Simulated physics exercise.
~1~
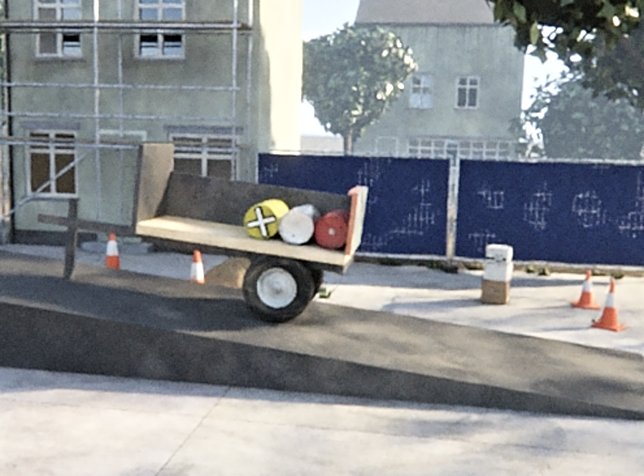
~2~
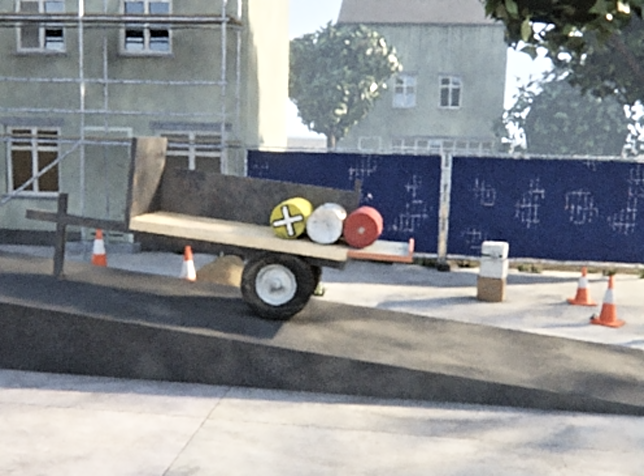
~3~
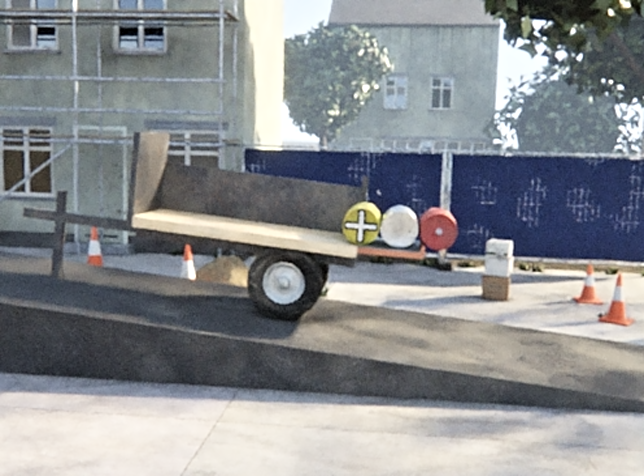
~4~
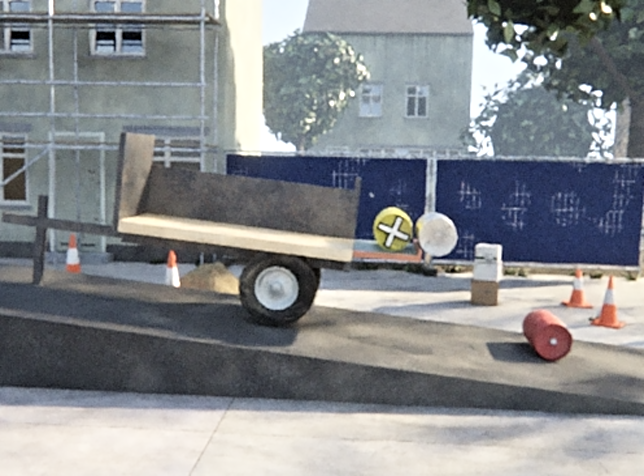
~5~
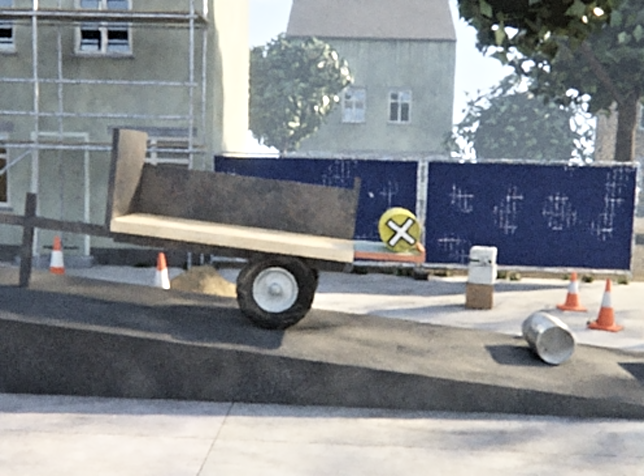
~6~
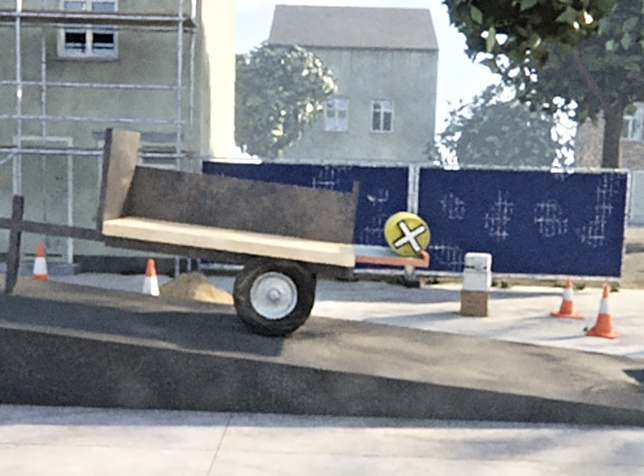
On a sloping road beside a scaffolded building and blue fencing, a trailer's tailgate drops open and three kegs roll right onto it; the red one falls off, then the pale one follows, while the yellow keg with a white cross stays on the lowered gate.
